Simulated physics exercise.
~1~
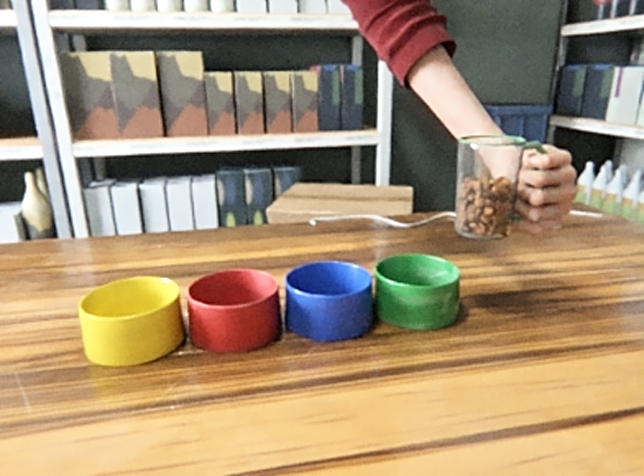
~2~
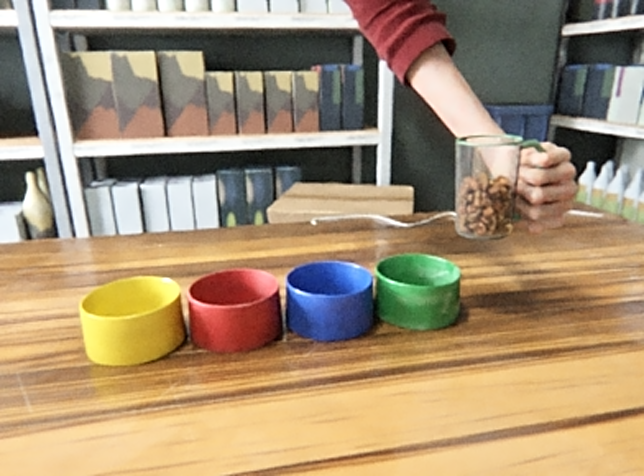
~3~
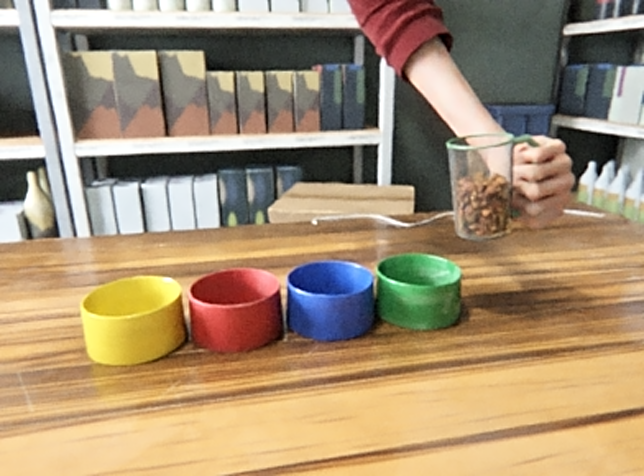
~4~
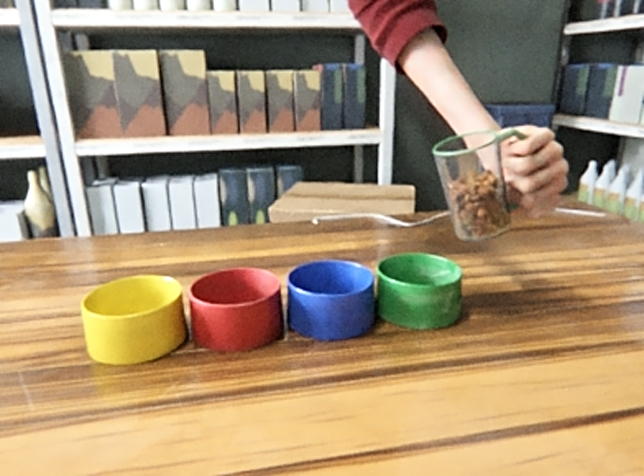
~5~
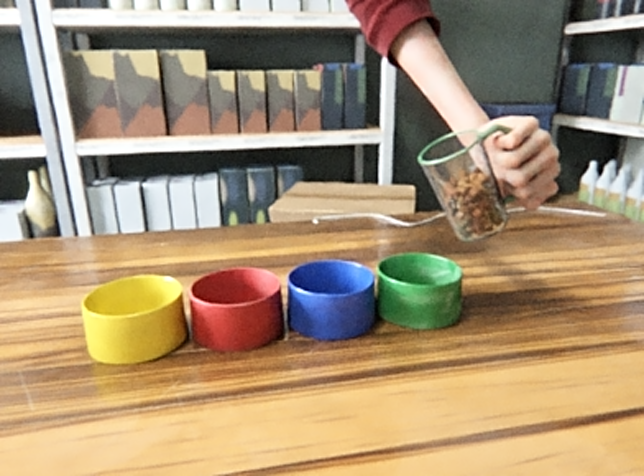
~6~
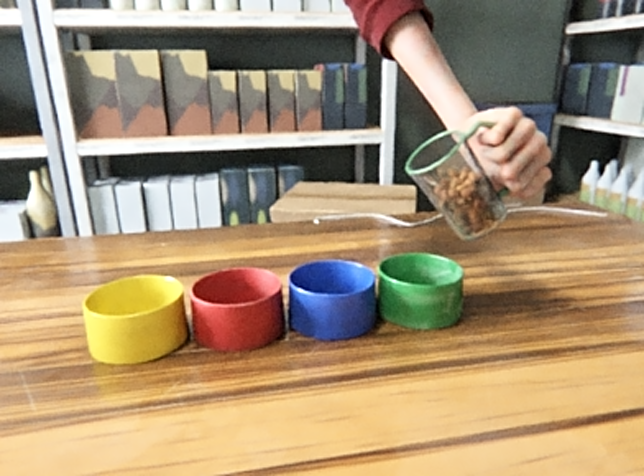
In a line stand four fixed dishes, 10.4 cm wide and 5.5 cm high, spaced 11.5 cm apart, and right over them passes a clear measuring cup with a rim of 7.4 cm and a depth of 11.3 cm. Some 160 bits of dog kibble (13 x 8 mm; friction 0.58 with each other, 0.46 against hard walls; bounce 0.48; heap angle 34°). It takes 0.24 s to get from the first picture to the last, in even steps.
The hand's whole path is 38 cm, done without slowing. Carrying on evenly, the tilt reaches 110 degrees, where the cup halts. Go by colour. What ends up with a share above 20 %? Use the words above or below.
Red - above; blue - below; green - below; yellow - above; counter - below.
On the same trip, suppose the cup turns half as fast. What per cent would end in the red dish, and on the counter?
Red: 10, counter: 10.
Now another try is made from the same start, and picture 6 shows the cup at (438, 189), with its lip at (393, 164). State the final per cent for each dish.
The red dish keeps 0, the blue one 0, the green one 0 and the yellow one 80.
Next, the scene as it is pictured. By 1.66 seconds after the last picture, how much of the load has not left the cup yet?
Estimate: Around 20 % of the load.
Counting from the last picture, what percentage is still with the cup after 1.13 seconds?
About 45 per cent.
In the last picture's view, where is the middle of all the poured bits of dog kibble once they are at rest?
Around (215, 322).
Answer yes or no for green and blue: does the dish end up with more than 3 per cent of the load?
As for green, not so, and as for blue, correct.
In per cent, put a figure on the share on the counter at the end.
Near 5 percent, roughly speaking.
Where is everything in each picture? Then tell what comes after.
Cup at (487, 187), tilt 0 degrees, lip at (463, 141), moved 0.0 cm; middle of the pieces at (485, 206); green dish at (417, 270); blue dish at (328, 278); red dish at (233, 287); yellow dish at (131, 297), in the first picture.
Cup at (486, 187), tilt 2 degrees, lip at (461, 143), moved 0.2 cm; middle of the pieces at (484, 206), in the second picture.
Cup at (482, 187), tilt 8 degrees, lip at (451, 146), moved 0.9 cm; middle of the pieces at (482, 207), in the third picture.
Cup at (475, 187), tilt 17 degrees, lip at (437, 153), moved 2.0 cm; middle of the pieces at (478, 206), in the fourth picture.
Cup at (466, 187), tilt 27 degrees, lip at (423, 162), moved 3.1 cm; middle of the pieces at (473, 206), in the fifth picture.
Cup at (459, 188), tilt 37 degrees, lip at (410, 172), moved 4.2 cm; middle of the pieces at (468, 205); green dish at (420, 269); blue dish at (332, 277); red dish at (237, 286); yellow dish at (134, 295), in the sixth picture.
Then, 0.68 s after the last picture, tilt 110 degrees; cup holds 70 %, red 10 %, blue 10 %.
Then, 1.13 s after the last picture, tilt 110 degrees; cup holds 45 %, red 40 %, blue 10 %.
Then, 1.66 s after the last picture, tilt 110 degrees; cup holds 20 %, red 40 %, blue 10 %, yellow 25 %.
In the end, red 40 %, blue 10 %, green 0 %, yellow 35 %, counter 5 %, cup 10 %.
